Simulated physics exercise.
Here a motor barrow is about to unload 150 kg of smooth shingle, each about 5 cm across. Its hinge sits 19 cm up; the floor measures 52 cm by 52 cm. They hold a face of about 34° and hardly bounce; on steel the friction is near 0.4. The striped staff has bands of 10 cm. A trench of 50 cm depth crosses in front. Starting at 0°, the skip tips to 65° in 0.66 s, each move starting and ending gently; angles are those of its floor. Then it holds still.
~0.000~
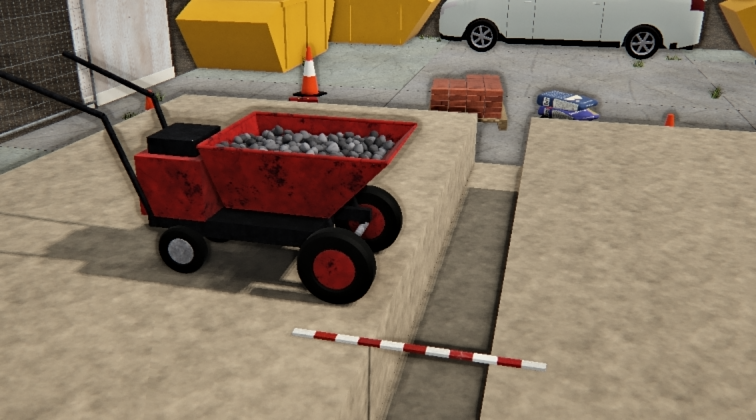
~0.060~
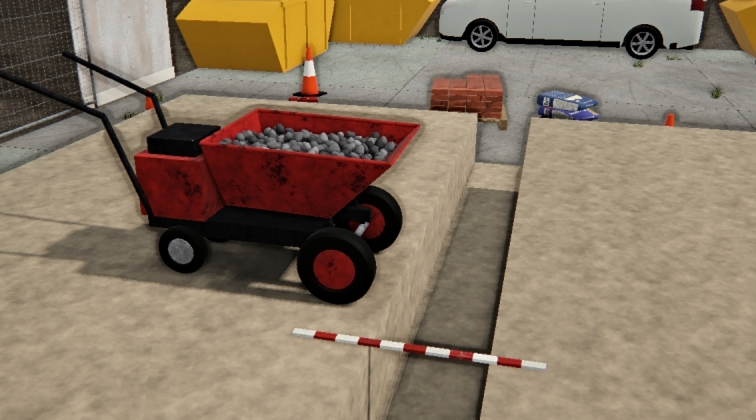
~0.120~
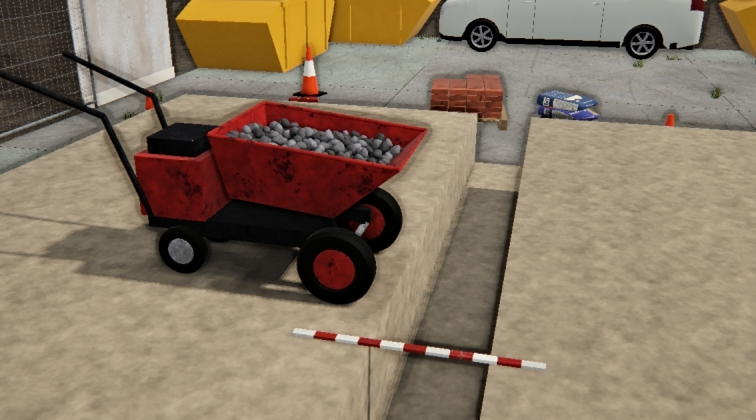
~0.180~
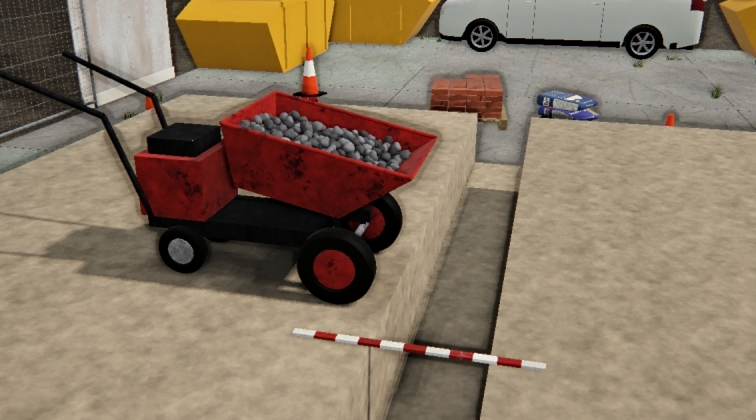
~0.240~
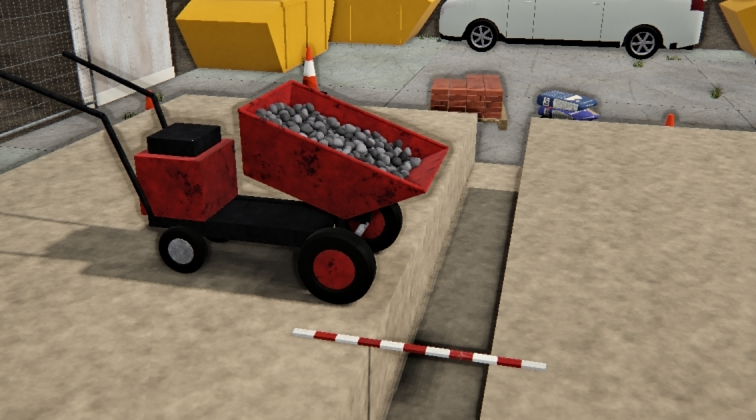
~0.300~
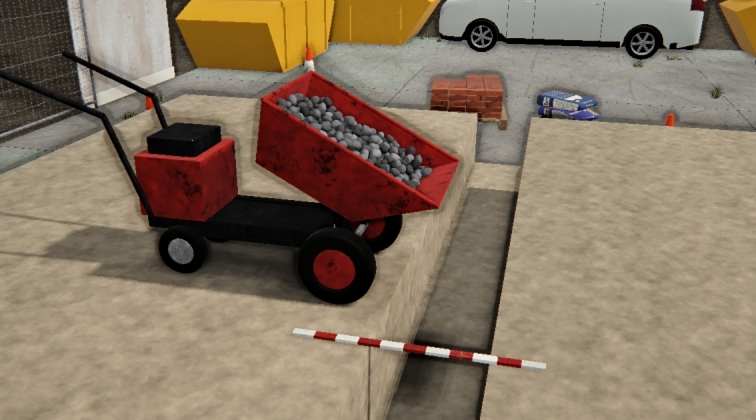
The red skip of a motor barrow tilts steadily forward to the right, carrying grey stones.
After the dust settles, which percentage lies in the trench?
About 34 per cent.
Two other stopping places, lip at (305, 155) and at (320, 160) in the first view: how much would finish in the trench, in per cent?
Near 100 per cent from the first place, 95 from the second.
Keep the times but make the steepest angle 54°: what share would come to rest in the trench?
Then about 40 per cent.
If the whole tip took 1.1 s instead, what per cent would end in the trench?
In that case some 45 per cent.
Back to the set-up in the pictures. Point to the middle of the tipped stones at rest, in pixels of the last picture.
Near (542, 293).
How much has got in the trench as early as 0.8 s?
Some 10 per cent.
After 0.5 s the floor is at 55°; 100 % in the skip; the foremost stones are at (452, 234).
After 0.8 s the floor is at 65°; 77 % in the skip, 9 % in the trench, 14 % past the trench; the foremost stones are at (536, 298).
After 1.1 s the floor is at 65°; 21 % in the skip, 17 % in the trench, 62 % past the trench; the foremost stones are at (701, 312).
After 3.1 s the floor is at 65°; 0 % in the skip, 34 % in the trench, 66 % past the trench; the foremost stones are past the picture's edge.
